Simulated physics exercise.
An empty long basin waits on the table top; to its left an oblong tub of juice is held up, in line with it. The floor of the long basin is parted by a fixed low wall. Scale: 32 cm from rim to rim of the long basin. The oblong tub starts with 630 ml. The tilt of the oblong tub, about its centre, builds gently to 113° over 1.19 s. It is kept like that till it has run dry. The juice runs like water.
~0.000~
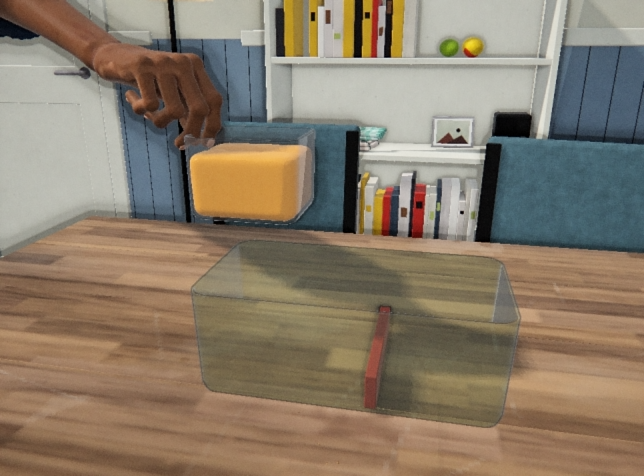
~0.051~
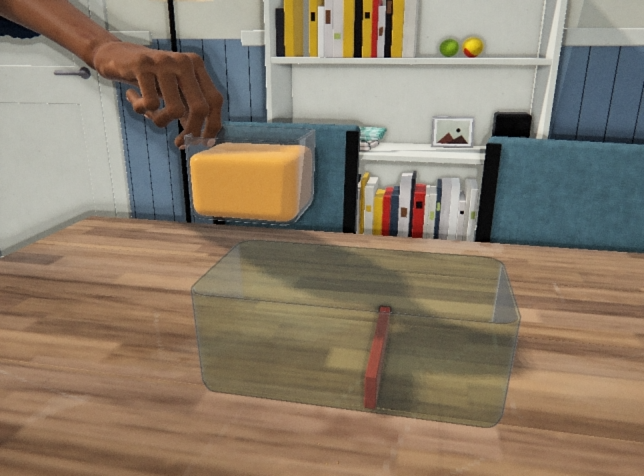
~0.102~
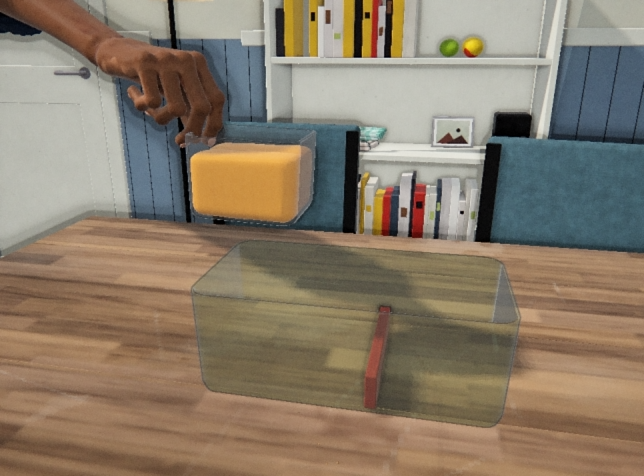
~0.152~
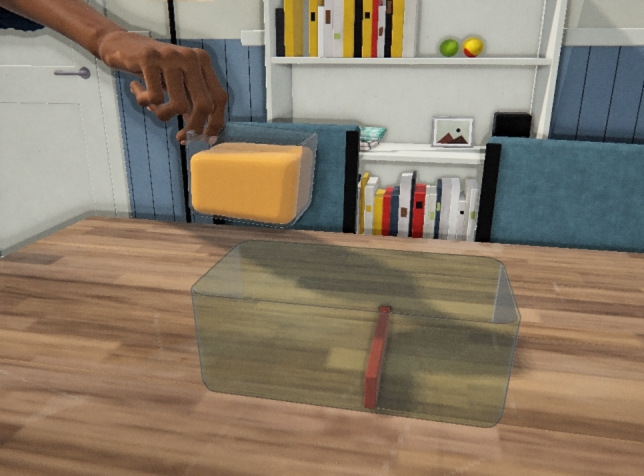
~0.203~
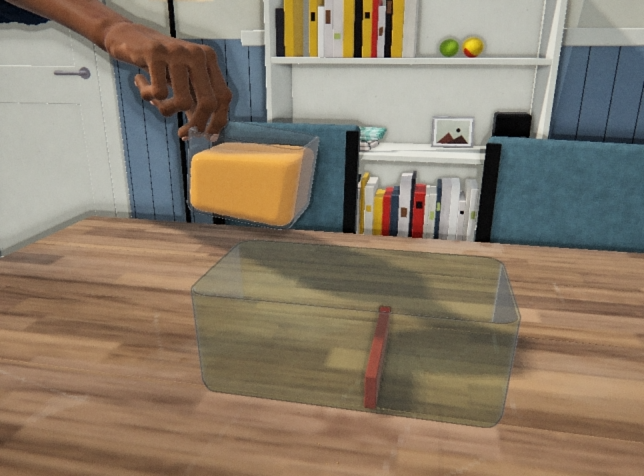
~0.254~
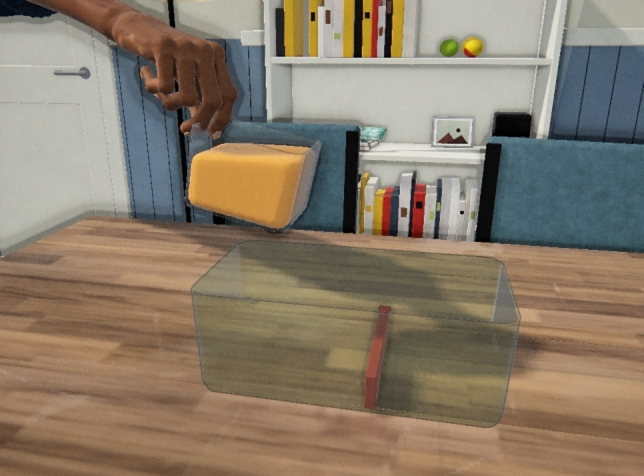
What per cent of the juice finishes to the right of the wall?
The far part has some 33 per cent.
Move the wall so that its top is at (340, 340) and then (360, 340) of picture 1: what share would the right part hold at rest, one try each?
First 75, then 65 per cent.
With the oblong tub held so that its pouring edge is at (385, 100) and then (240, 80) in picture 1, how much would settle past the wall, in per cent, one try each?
First 90, then 10 per cent.
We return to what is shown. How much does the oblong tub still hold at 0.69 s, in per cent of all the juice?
Some 64 per cent.
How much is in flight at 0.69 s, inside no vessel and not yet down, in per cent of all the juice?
Near 26 in a hundred.
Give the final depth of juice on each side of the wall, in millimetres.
Some 14 mm on the left and 10 mm on the right.
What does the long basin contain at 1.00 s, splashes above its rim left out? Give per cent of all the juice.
Near 82 in a hundred.
After 0.69 s the tilt is 70° and 63 per cent is still to pour, 11 is left of the wall and 1 right of it.
After 1.00 s the tilt is 106° and 11 per cent is still to pour, 49 is left of the wall and 33 right of it.
After 1.33 s the tilt is 113° and 0 per cent is still to pour, 66 is left of the wall and 33 right of it.
After 1.69 s the tilt is 113° and 0 per cent is still to pour, 66 is left of the wall and 33 right of it.
In the end 66 per cent lies left of the wall, 33 right of it and 1 outside.
